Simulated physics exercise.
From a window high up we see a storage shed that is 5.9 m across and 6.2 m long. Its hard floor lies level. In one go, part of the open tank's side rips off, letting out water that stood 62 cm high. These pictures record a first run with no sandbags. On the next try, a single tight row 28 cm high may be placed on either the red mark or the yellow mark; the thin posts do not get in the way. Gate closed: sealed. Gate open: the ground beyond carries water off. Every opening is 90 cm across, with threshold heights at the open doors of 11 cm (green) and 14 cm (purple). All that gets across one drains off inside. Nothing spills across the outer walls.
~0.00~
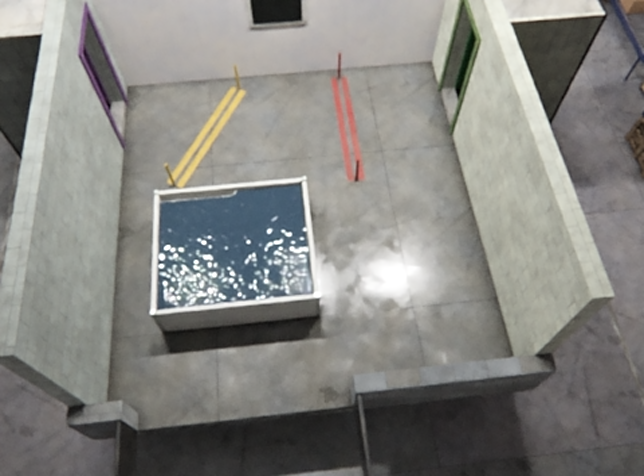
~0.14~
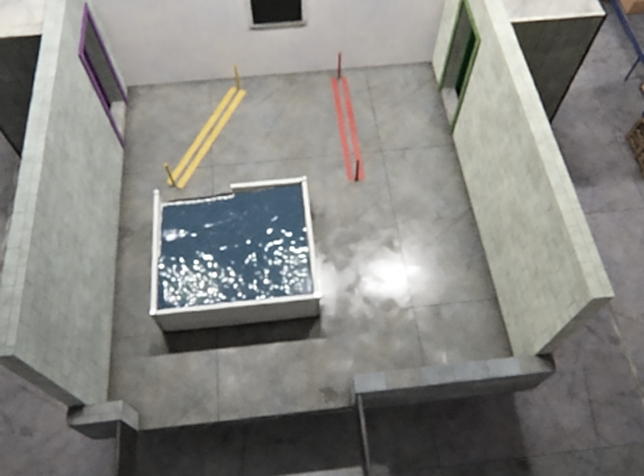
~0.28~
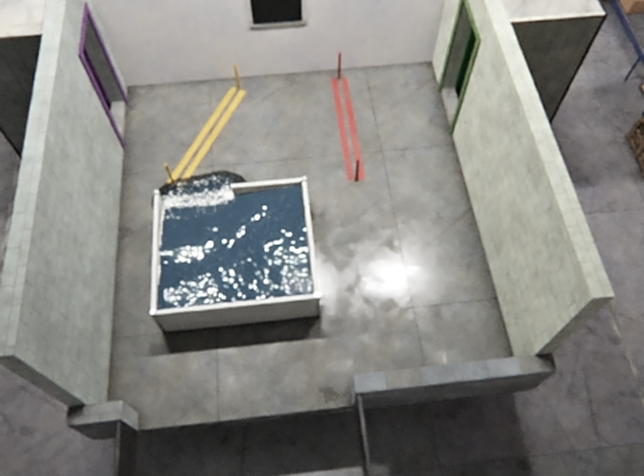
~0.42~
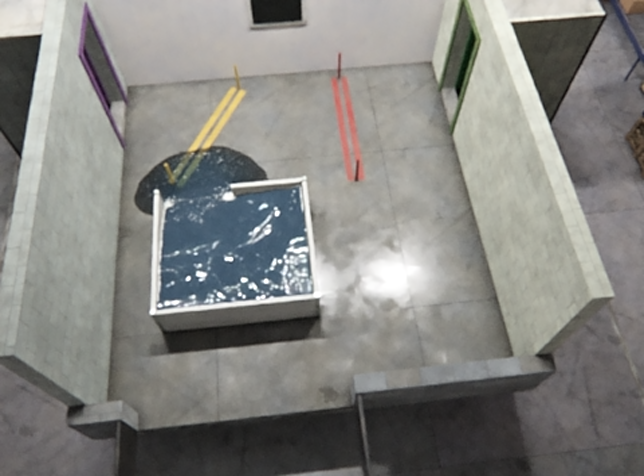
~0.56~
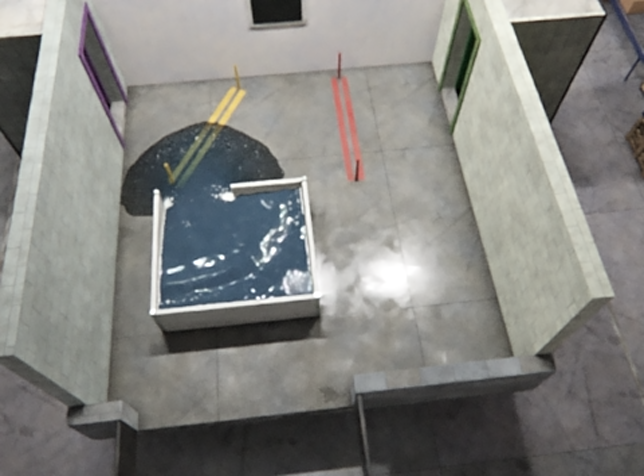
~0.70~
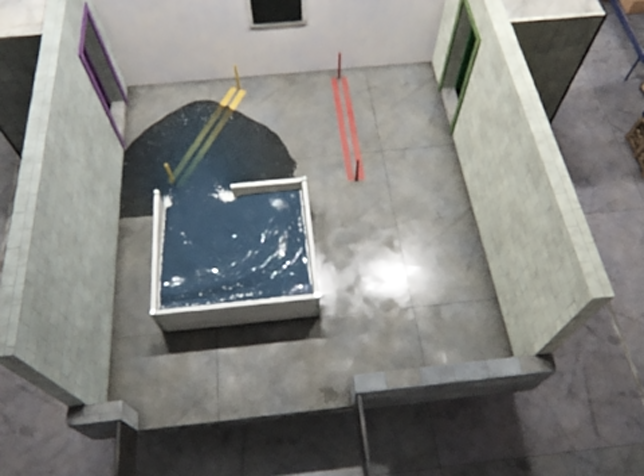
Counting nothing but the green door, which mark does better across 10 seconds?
Red.
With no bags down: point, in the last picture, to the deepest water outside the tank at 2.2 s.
Near (138, 88).
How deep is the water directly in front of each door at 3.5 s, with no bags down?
Green 7 cm, purple 24 cm.
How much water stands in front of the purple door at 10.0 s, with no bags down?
8.5 cm.
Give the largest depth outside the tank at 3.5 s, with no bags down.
About 26 cm.
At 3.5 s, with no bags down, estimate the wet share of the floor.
I'd guess around 40 in a hundred.
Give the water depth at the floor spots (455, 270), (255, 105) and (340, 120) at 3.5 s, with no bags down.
Taking the spots in order, 0, 18 and 6 cm.
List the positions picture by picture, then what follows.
In the first picture, still water, 62 cm deep, in the open tank at (234, 244).
In the second picture, water pours out on the open tank's far side and has run 0.6 m, to a hidden place; typically 8 cm deep outside, 62 cm at the open tank's back.
In the third picture, the front is at a hidden place, 0.9 m from the gap on the open tank's far side; 0.9 m2 of floor is under water; 62 cm left at the back of the open tank.
In the fourth picture, water pours out on the open tank's far side and has run 1.4 m, to (212, 149); typically 7 cm deep outside, 62 cm at the open tank's back.
In the fifth picture, the front is at (212, 126), 1.9 m from the gap on the open tank's far side; 3.5 m2 of floor is under water; 60 cm left at the back of the open tank.
In the sixth picture, the front is at (205, 104), 2.4 m from the gap on the open tank's far side; 4.9 m2 of floor is under water; 55 cm left at the back of the open tank.
After 1.4 s water covers 25 % of the floor and is deepest (40 cm) near (128, 88) in the run without bags; in at the green door, 0 L with no bags, 0 L with the row on red, 0 L on yellow.
After 2.2 s water covers 30 % of the floor and is deepest (44 cm) near (138, 88) in the run without bags; in at the green door, 0 L with no bags, 0 L with the row on red, 0 L on yellow.
After 3.5 s water covers 40 % of the floor and is deepest (26 cm) near (128, 88) in the run without bags; in at the green door, 0 L with no bags, 0 L with the row on red, 13 L on yellow.
After 6.0 s water covers 70 % of the floor and is deepest (18 cm) near (418, 65) in the run without bags; in at the green door, 42 L with no bags, 0 L with the row on red, 87 L on yellow.
After 10.0 s water covers 95 % of the floor and is deepest (12 cm) near (498, 372) in the run without bags; in at the green door, 63 L with no bags, 0 L with the row on red, 114 L on yellow.
